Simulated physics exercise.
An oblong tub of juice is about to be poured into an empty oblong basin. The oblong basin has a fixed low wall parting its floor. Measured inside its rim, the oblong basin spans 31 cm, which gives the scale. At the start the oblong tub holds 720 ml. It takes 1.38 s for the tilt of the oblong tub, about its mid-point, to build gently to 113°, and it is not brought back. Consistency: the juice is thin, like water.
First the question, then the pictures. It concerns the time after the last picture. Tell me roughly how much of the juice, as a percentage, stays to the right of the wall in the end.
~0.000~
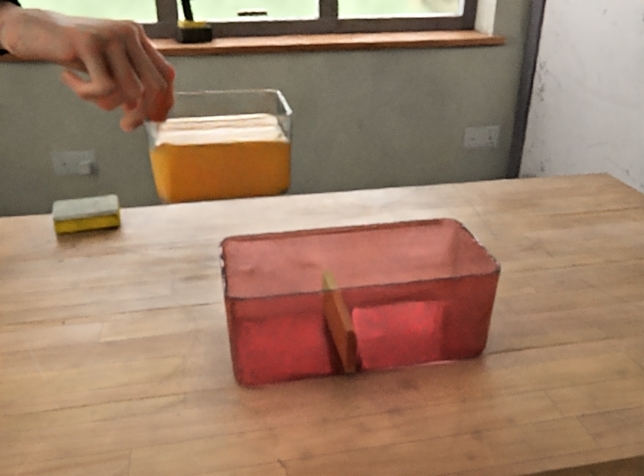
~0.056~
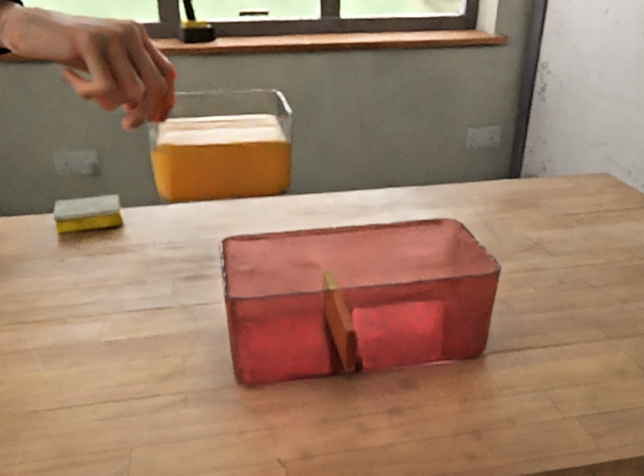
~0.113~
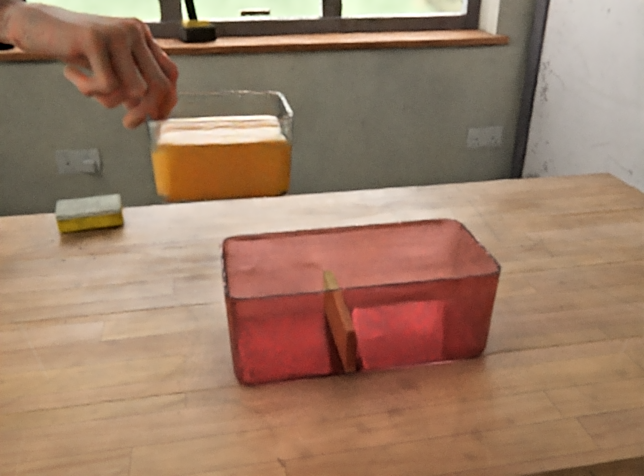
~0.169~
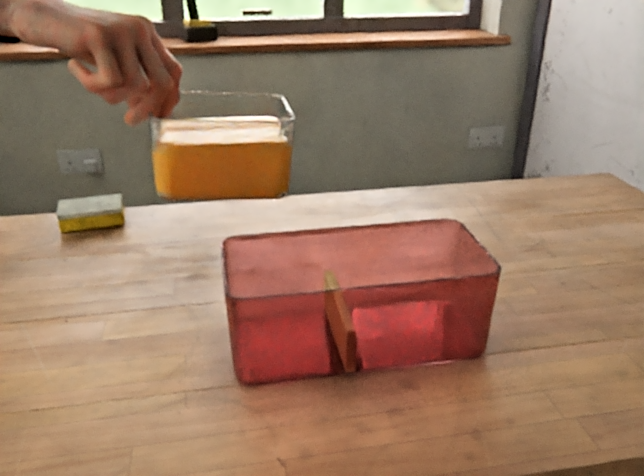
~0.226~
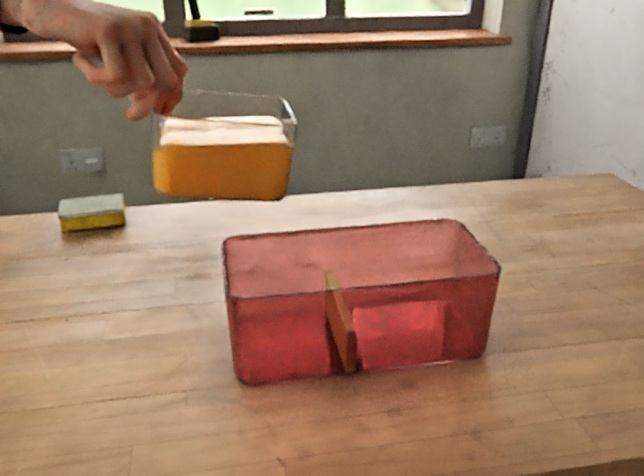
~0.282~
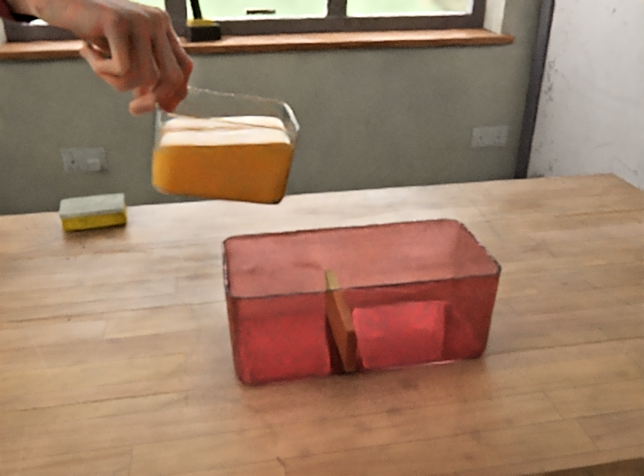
Around 60 per cent stays on the right.
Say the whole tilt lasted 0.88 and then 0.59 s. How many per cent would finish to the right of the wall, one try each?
Respectively about 55 and 35 percent.
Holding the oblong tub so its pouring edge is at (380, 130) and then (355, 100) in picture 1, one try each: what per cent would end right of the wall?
It comes to 100 per cent, and then 95 per cent.
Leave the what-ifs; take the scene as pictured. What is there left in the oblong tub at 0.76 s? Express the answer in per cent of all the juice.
62 %.
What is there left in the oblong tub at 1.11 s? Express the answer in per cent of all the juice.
Near 10 percent, more or less.
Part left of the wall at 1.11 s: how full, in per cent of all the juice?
That share comes to around 20 in a hundred.
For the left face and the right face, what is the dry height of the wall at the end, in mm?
The left comes to roughly 42 mm and the right to roughly 40 mm.
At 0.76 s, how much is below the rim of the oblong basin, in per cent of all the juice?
About 10%.
After 0.76 s the tilt is 66° and 62 per cent is still to pour, 2 is left of the wall and 7 right of it.
After 1.11 s the tilt is 103° and 11 per cent is still to pour, 20 is left of the wall and 59 right of it.
After 1.48 s the tilt is 113° and 0 per cent is still to pour, 40 is left of the wall and 60 right of it.
After 1.88 s the tilt is 113° and 0 per cent is still to pour, 40 is left of the wall and 60 right of it.
In the end 39 per cent lies left of the wall, 60 right of it and 1 outside.
